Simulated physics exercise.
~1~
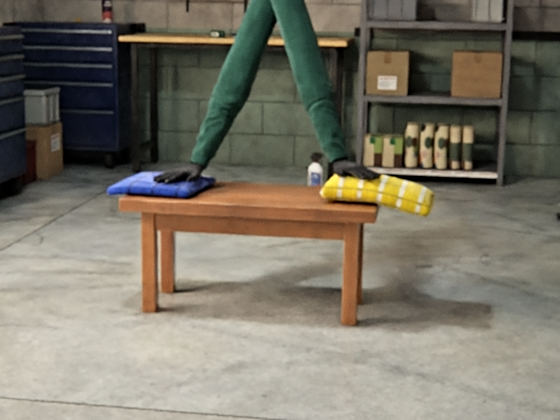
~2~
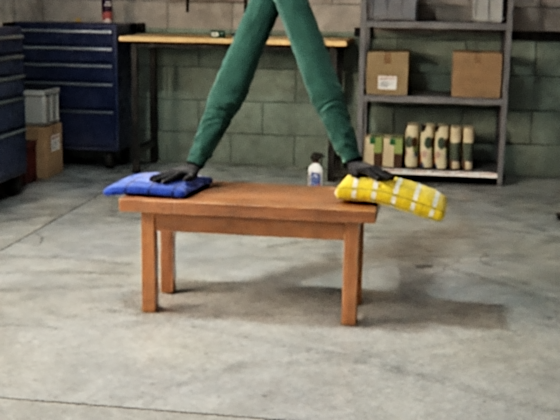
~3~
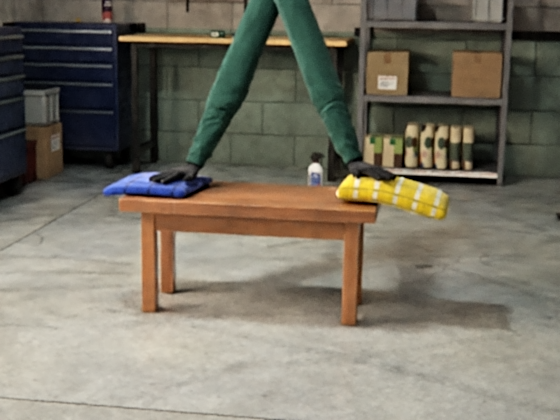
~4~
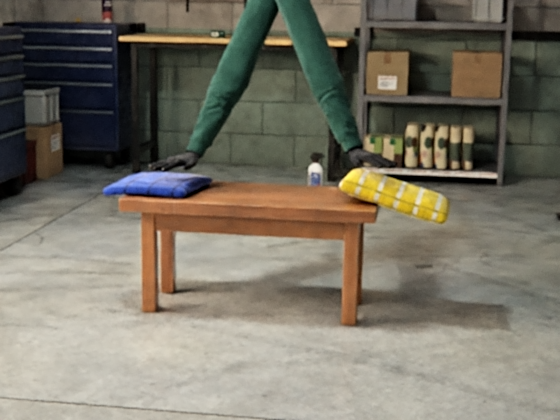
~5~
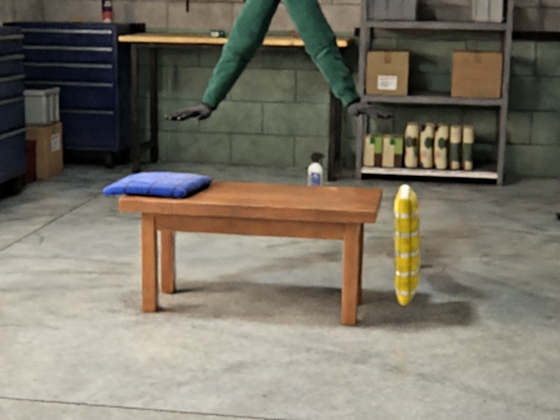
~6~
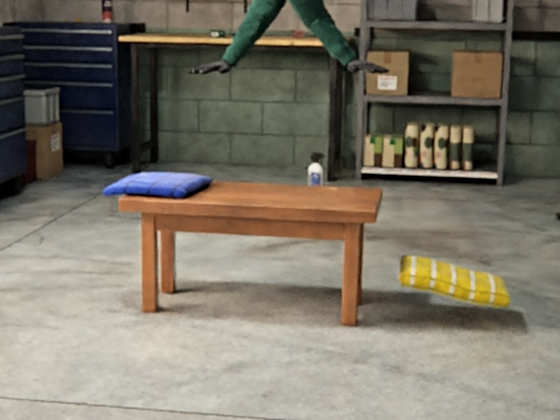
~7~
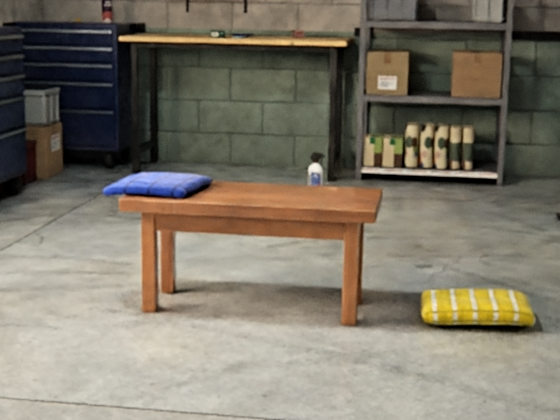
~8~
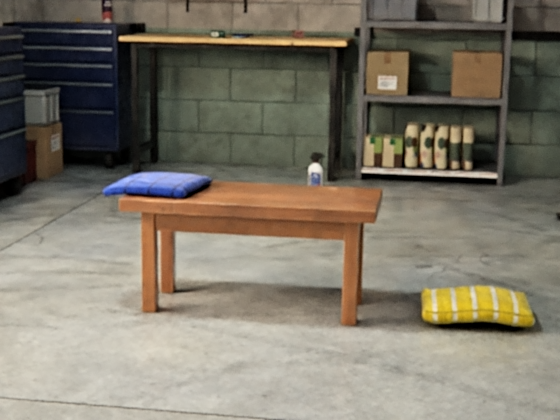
A yellow checked pillow and a blue seat pad lie at opposite ends of a wooden bench, seen from a still view across a concrete-floored workshop, with blue drawers at left and a grey shelf at right. Two dark-gloved hands in green sleeves press on them, pushing the pillow rightward until it hangs over the end. The hands let go and lift away. The pillow tips off the right end, drops upright, then turns flatter as it lands on the floor. The arms leave, the blue pad staying on the bench beside a small bottle, the pillow lying on the floor at right.
